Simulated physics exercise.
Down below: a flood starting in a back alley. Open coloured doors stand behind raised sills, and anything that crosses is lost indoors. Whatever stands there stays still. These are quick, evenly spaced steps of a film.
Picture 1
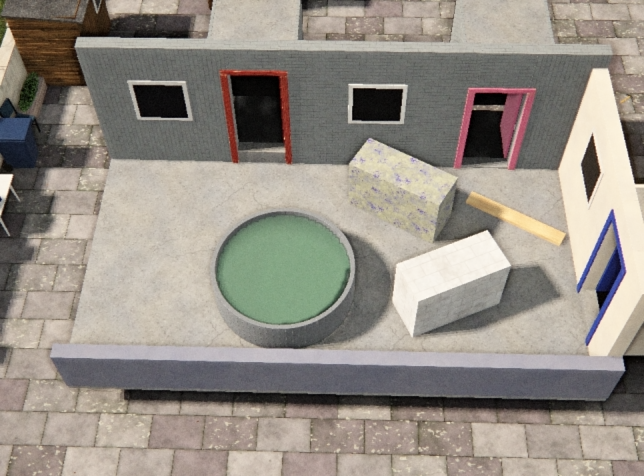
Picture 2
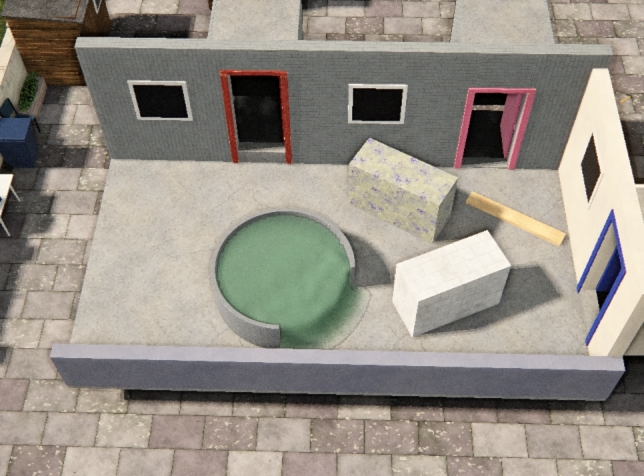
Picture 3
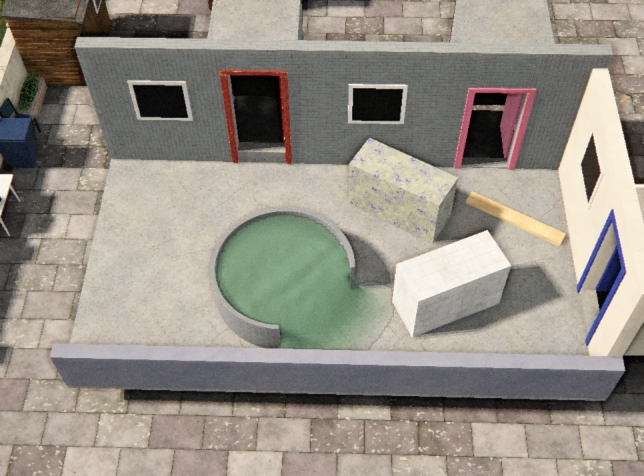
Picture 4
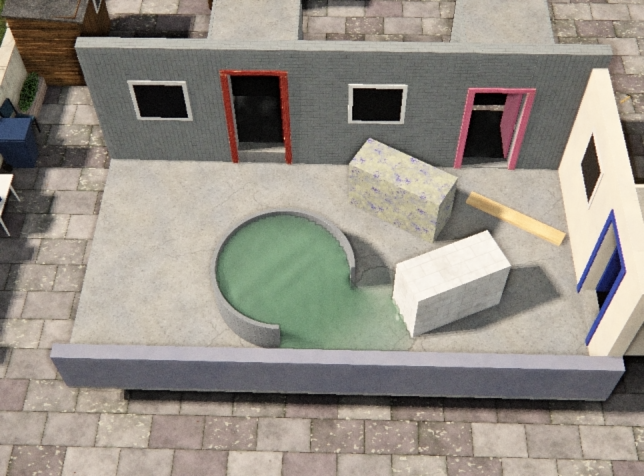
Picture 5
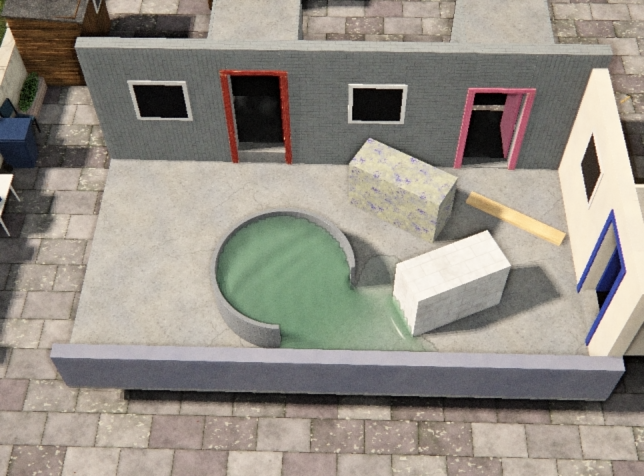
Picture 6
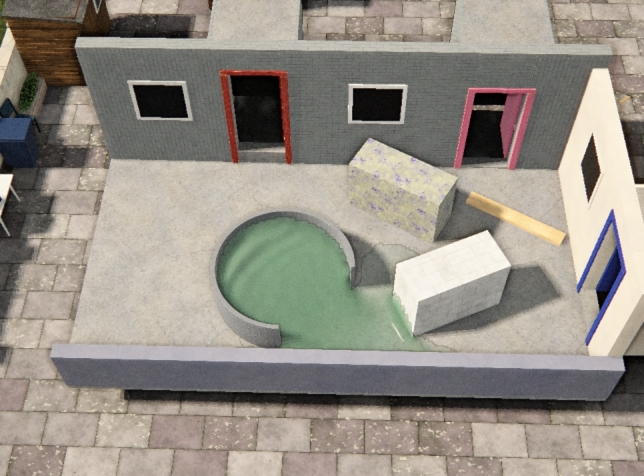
A paved back alley is seen from high above, looking down on a walled concrete yard with a grey back wall. A round grey tank of green water sits left of a white block and a speckled one, with red and pink doorways behind and a blue one at right. The tank's lower right side opens, and green water pours out rightward, reaching the white block and spreading along its base, while the view stays still.
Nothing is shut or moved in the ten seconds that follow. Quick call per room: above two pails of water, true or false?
Pink door: True; red door: False; blue door: True.
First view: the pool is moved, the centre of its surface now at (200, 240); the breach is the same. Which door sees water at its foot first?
Door noted: The blue-painted one.
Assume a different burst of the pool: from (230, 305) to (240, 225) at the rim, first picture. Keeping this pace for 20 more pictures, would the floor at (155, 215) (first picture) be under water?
Answer: Soaked.
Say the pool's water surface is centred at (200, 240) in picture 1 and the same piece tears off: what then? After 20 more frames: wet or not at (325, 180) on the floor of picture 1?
Answer: Spared.
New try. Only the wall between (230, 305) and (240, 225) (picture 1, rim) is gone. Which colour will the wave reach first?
The red door, I think.
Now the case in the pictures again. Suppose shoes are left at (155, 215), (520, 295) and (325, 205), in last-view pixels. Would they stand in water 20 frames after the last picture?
Lab note, in the order given: Unwetted, wet through, wet through.
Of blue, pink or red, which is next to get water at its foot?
That's the door marked blue.
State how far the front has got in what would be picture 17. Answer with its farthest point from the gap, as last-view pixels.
I'd point to (569, 232).
A moment on, water covers 30 % of the floor; the pink door not reached, the red door not reached, the blue door not reached.
Next, water covers 40 % of the floor; the pink door not reached, the red door not reached, the blue door under two buckets in.
Then, water covers 60 % of the floor; the pink door wet at the sill, nothing in, the red door not reached, the blue door far over two buckets in.
Later, water covers 80 % of the floor; the pink door over two buckets in, the red door wet at the sill, nothing in, the blue door far over two buckets in.
In the end, water covers 100 % of the floor; the pink door far over two buckets in, the red door wet at the sill, nothing in, the blue door far over two buckets in.
